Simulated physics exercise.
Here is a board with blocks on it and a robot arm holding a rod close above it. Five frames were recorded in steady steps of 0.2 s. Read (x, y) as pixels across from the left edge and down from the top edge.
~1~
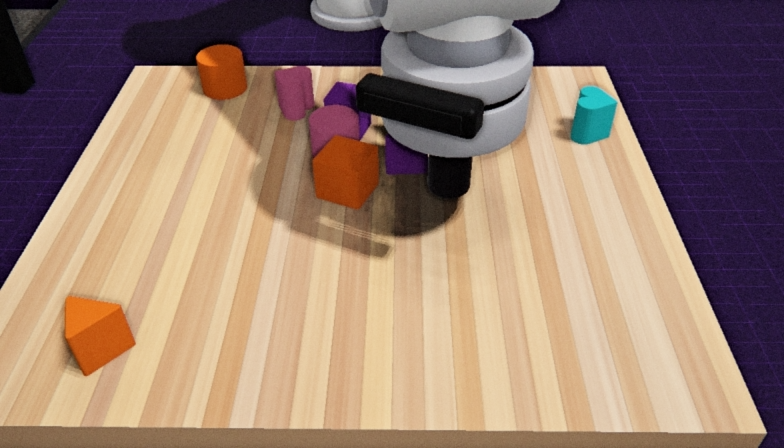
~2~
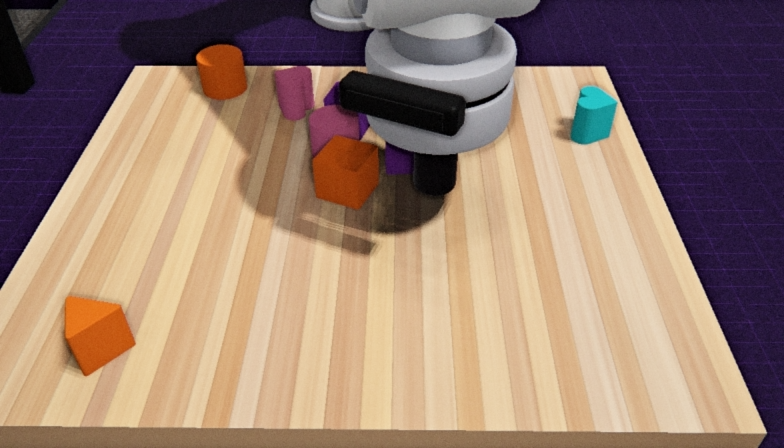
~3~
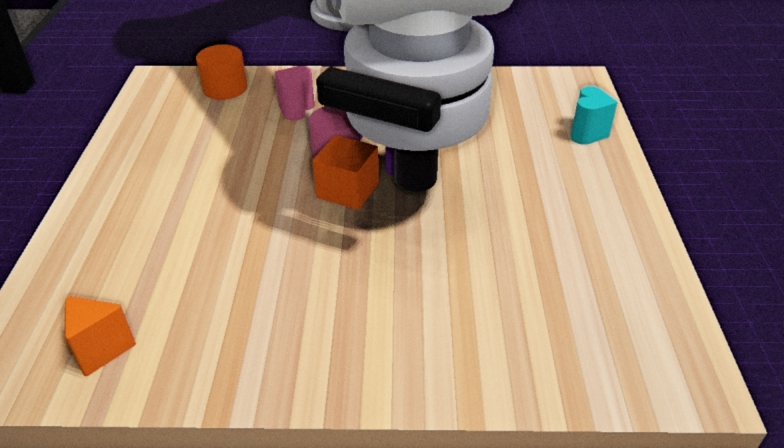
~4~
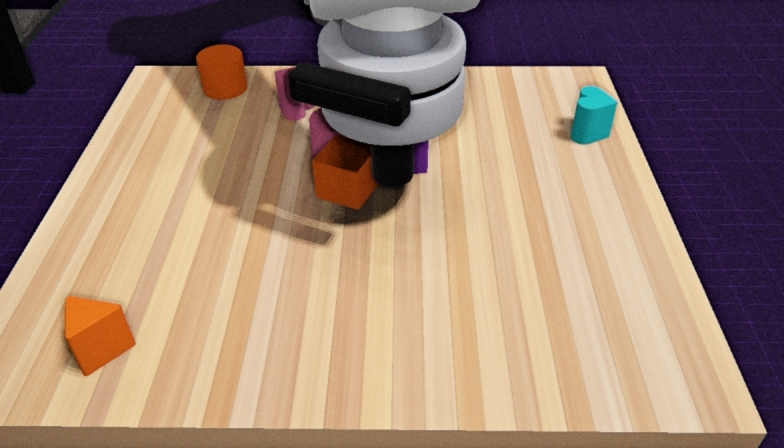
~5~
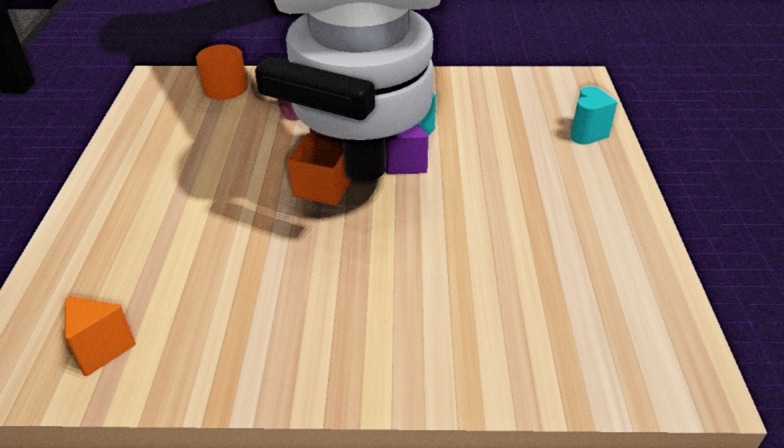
A robot arm moves left across the board and pushes an orange block slightly left.
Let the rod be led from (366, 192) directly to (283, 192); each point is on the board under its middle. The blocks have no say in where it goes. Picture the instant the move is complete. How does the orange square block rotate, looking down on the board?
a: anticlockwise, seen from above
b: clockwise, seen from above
The correct letter is b.
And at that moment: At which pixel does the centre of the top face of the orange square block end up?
It should be at (237, 144) by then.
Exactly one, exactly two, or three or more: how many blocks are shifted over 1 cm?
My best guess is that a single block moves over 1 cm.
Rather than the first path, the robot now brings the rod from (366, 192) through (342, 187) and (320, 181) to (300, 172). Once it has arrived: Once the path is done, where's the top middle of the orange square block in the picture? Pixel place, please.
Final place: (249, 140).
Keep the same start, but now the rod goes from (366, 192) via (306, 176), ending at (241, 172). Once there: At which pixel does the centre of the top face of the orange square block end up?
The answer is (188, 139).
On the path given first. Halfway along, rod at (321, 171); orange square block at (277, 147).
At the end, rod at (280, 171); orange square block at (237, 144), turned 20° clockwise; purple triangular piece not moved.
